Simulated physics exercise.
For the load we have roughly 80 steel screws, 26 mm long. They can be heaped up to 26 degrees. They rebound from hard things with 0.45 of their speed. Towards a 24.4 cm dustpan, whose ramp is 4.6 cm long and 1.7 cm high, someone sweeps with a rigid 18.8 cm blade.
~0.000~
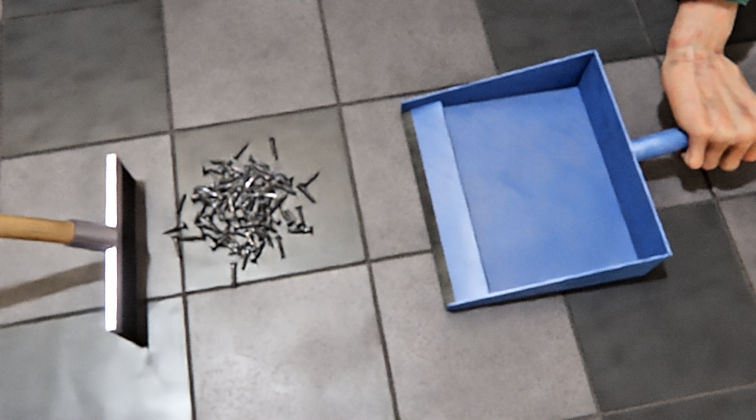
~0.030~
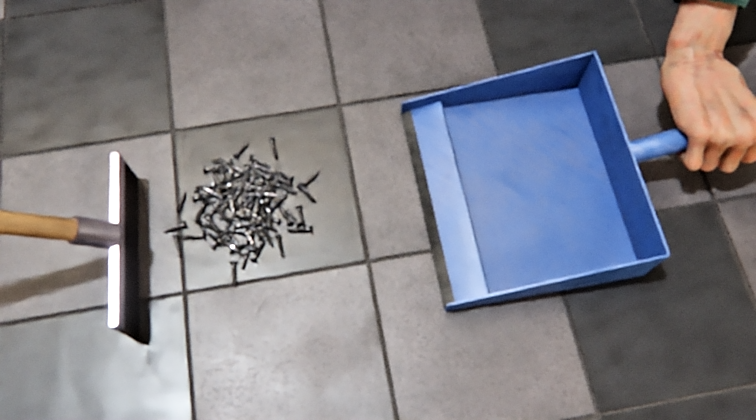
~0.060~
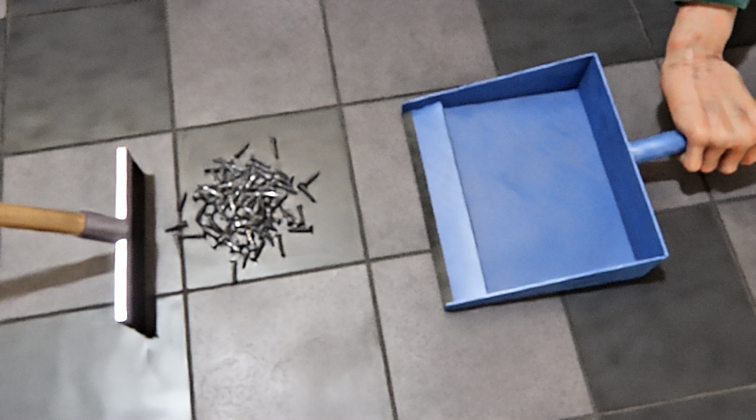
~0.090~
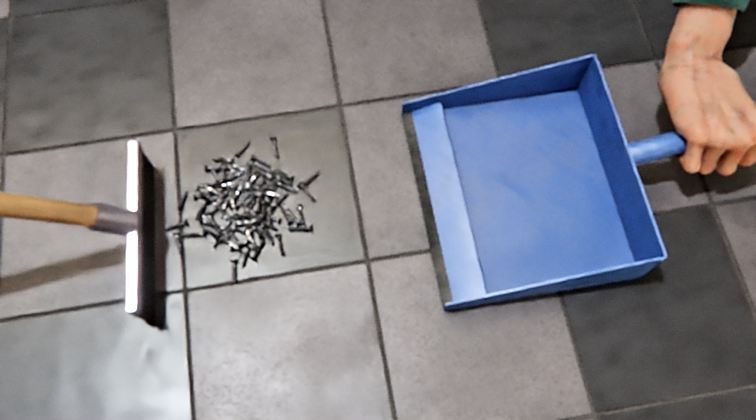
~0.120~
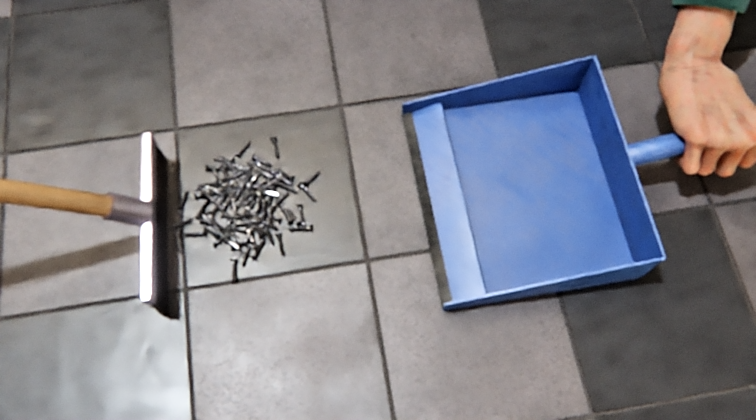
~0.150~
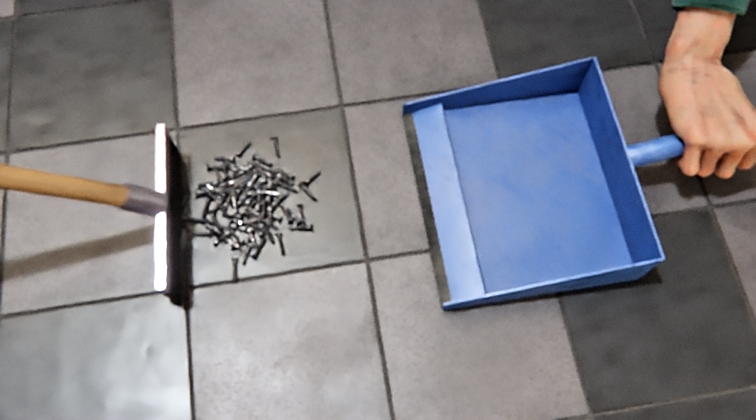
On a gray tiled floor, a pile of steel screws lies between a flat blade on a wooden handle and a blue dustpan gripped by a hand at right. The blade slides a short way rightward until it meets the pile's left edge, while the pan stays nearly still.
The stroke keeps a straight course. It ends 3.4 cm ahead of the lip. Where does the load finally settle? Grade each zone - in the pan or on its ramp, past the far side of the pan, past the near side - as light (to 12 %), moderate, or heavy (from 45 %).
Pan - light, far side - moderate, near side - light.
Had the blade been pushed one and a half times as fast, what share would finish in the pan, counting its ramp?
It would be around 10 percent.
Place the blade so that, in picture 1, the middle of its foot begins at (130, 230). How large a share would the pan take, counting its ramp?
About 0 per cent.
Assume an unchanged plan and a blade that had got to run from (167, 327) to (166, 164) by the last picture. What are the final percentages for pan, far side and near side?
Pan 5; far 0; near 0.
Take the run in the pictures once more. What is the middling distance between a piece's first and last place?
Around 18 centimetres.
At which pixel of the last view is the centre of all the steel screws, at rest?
Near (395, 147).
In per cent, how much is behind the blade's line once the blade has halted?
Estimate: Near 20 %.
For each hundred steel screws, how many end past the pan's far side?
Around 30 in a hundred finish there.
After 0.40 s, middle of the blade 16 cm from the lip; 0 % over the lip, far side 5 %, near side 0 %.
After 0.57 s, middle of the blade 8 cm from the lip; 0 % over the lip, far side 20 %, near side 0 %.
After 0.86 s, middle of the blade 4 cm from the lip; 5 % over the lip, far side 30 %, near side 0 %.
In the end, at 1.7 s, pan 5 %, far side 30 %, near side 0 %, in front of the lip or behind the blade 65 %.
